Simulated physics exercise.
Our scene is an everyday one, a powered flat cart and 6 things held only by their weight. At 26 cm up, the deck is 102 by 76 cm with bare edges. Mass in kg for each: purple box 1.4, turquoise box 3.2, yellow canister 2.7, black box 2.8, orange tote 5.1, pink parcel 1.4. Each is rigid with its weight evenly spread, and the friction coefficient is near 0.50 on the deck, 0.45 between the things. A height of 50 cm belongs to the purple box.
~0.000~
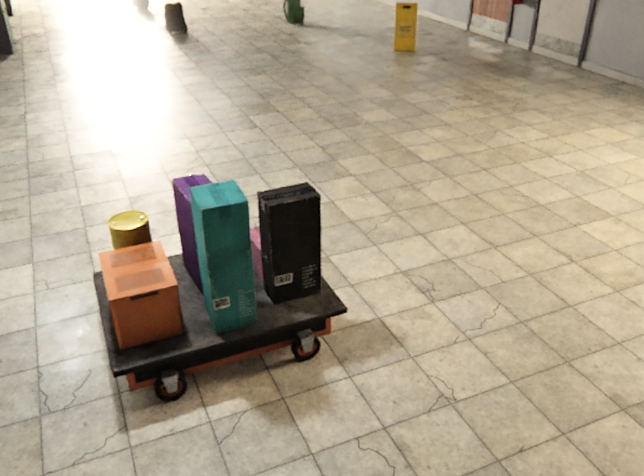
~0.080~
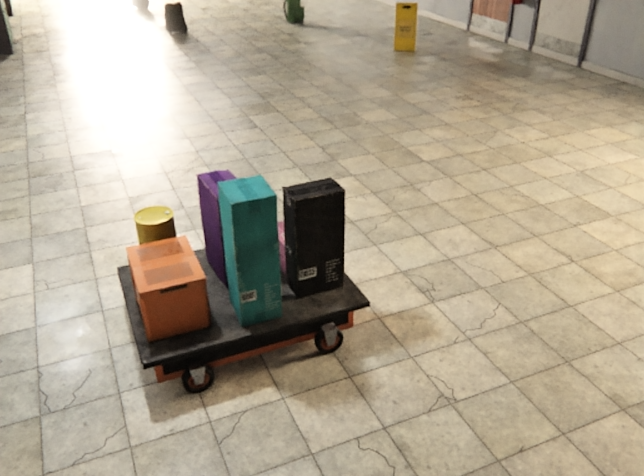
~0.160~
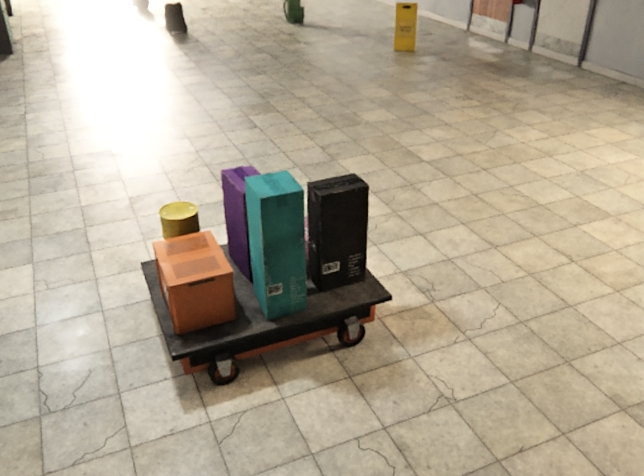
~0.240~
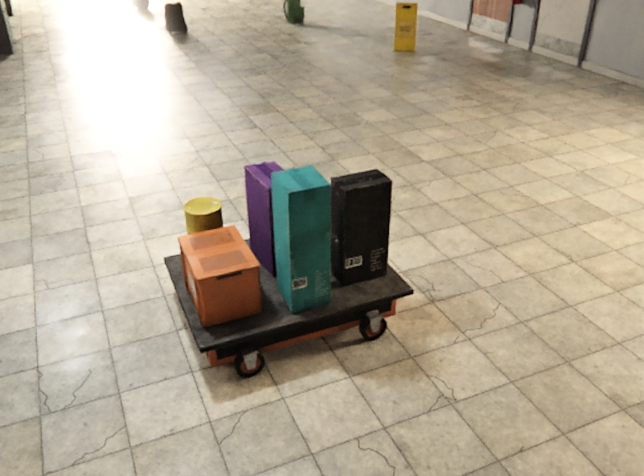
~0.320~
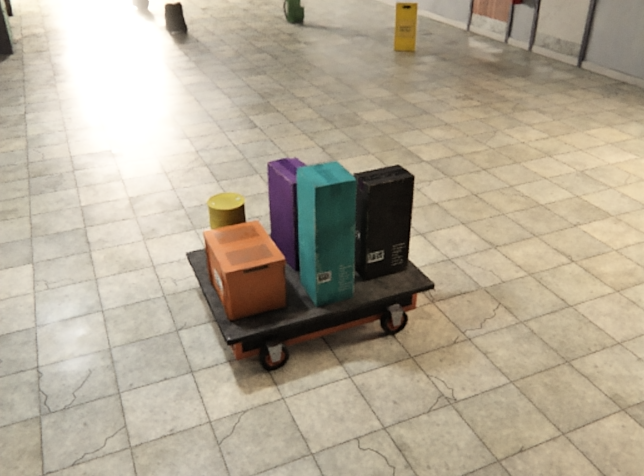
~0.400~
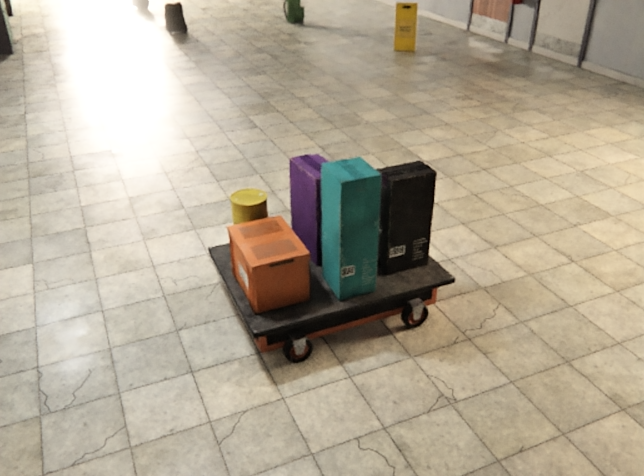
A low black cart loaded with upright purple, turquoise and black boxes, an orange box and a yellow canister rolled a short way rightward across a tiled floor, its load staying in place.
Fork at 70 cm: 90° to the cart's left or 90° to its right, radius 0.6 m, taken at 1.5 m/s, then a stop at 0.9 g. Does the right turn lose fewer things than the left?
No, the left turn loses fewer.
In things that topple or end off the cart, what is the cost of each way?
Going left: 4; going right: 5.
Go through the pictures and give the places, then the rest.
In the first picture, 0 cm covered; turquoise box (225, 258).
In the second picture, 12 cm covered; orange tote (168, 287).
In the third picture, 24 cm covered; black box (337, 233).
In the fourth picture, 36 cm covered; orange tote (220, 275).
In the fifth picture, 48 cm covered; black box (382, 223).
In the sixth picture, 60 cm covered; purple box (317, 209); turquoise box (350, 230).
Turning left. At 0.80 s, 120 cm covered, turned 34°; black box now off the cart; turquoise box 13° off upright near (461, 181); purple box moved 5 cm near (380, 175).
After 1.10 s, 165 cm covered, turned 77°; turquoise box now off the cart; purple box moved 7 cm near (350, 147); pink parcel moved 39 cm.
After 1.50 s, 207 cm covered, turned 90°, stopped; pink parcel now off the cart; purple box 20° off upright near (311, 122); yellow canister moved 8 cm.
In the end (2.2 s), off the cart, turquoise box, black box and pink parcel; toppled on the deck, purple box; not toppled but over 10 cm from the start, orange tote; the last one under 10 cm from the start. In the last view, purple box near (298, 134), turquoise box near (515, 169).
Turning right instead, purple box, turquoise box, yellow canister, black box and pink parcel tipped over or off the cart, 5 of 6 in all.
